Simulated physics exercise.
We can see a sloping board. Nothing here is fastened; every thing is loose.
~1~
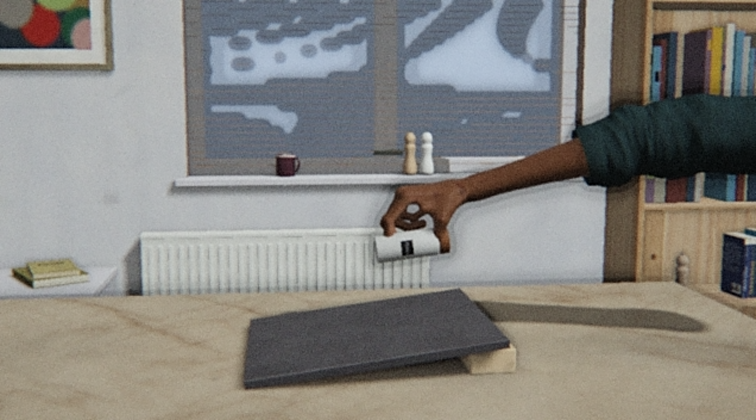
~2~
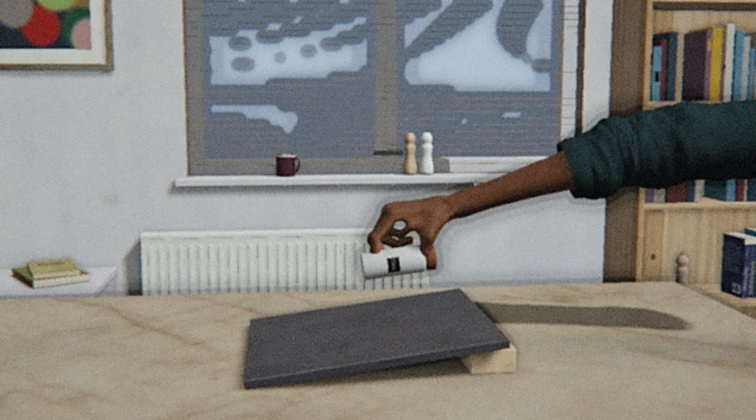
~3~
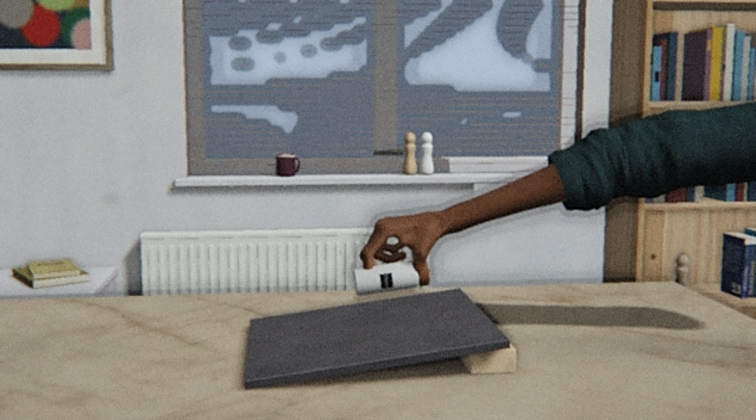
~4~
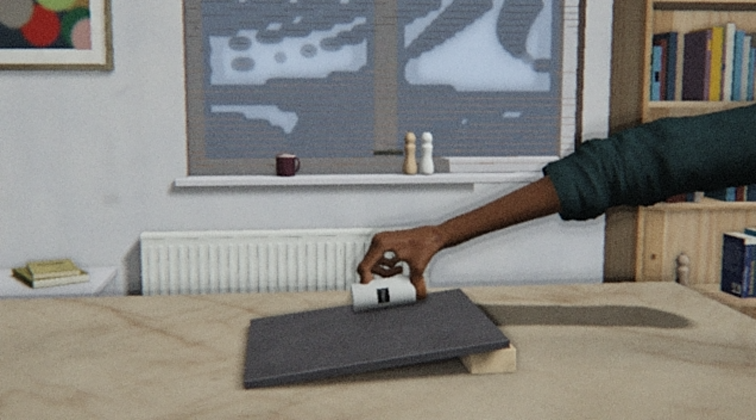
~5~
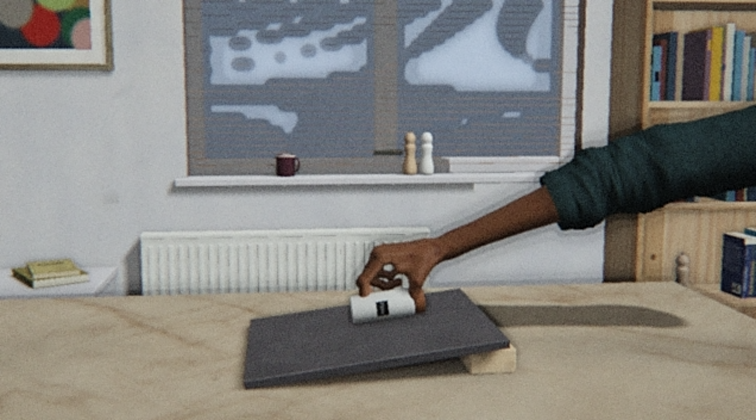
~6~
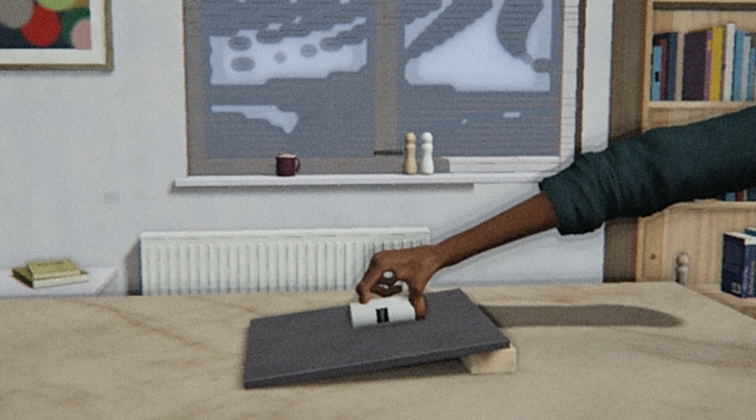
In a room with a radiator below a window, a hand holds a white shaker on its side above a dark sloping board on a table. The arm lowers it, drifting slightly left, until the shaker rests on the board, with the fingers still gripping it.
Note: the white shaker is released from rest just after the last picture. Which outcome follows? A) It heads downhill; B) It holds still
The answer is B.
Then, 0.20 s after the last picture, nothing has stirred.
Then, 0.50 s after the last picture, white shaker resting near (387, 311).
At rest, it is in place. Seen from the same camera at the end, white shaker near (387, 311). The white shaker stays where it is put.
